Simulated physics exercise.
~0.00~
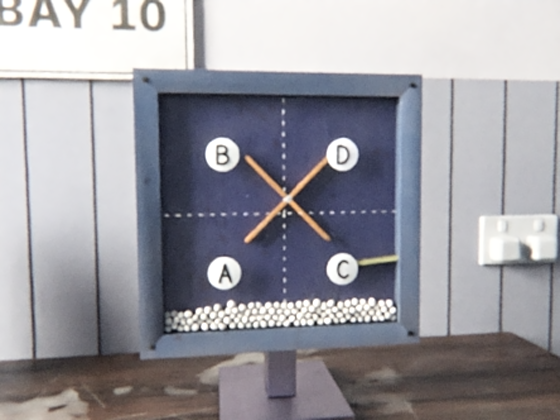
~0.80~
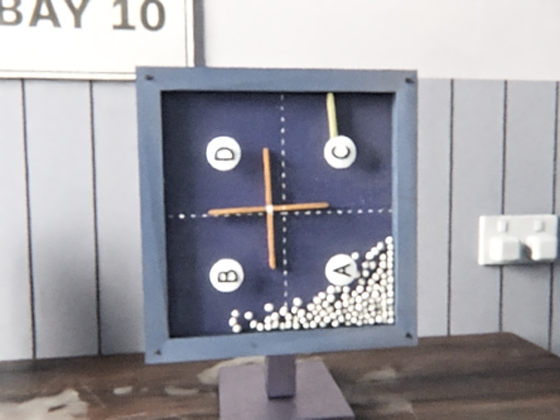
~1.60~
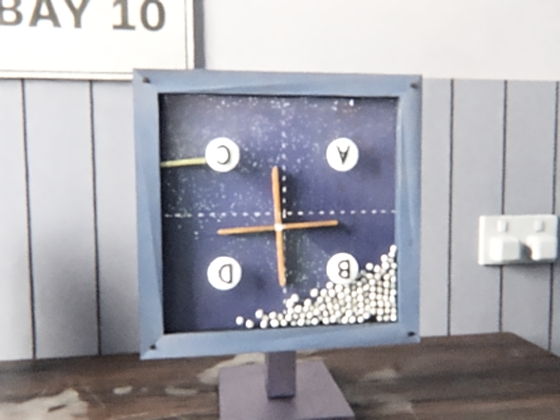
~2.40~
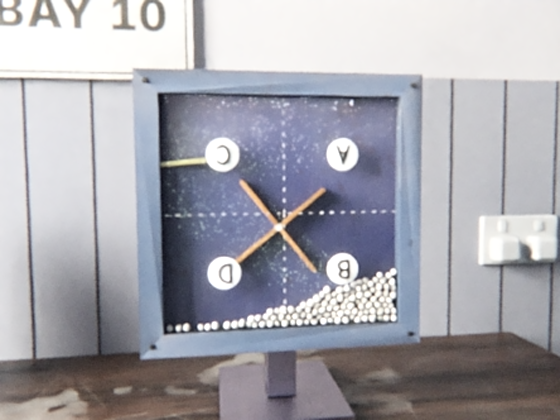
Square blue case of small white balls turning anticlockwise until upside down, the balls heaping lower right, then spreading leftward along the bottom.
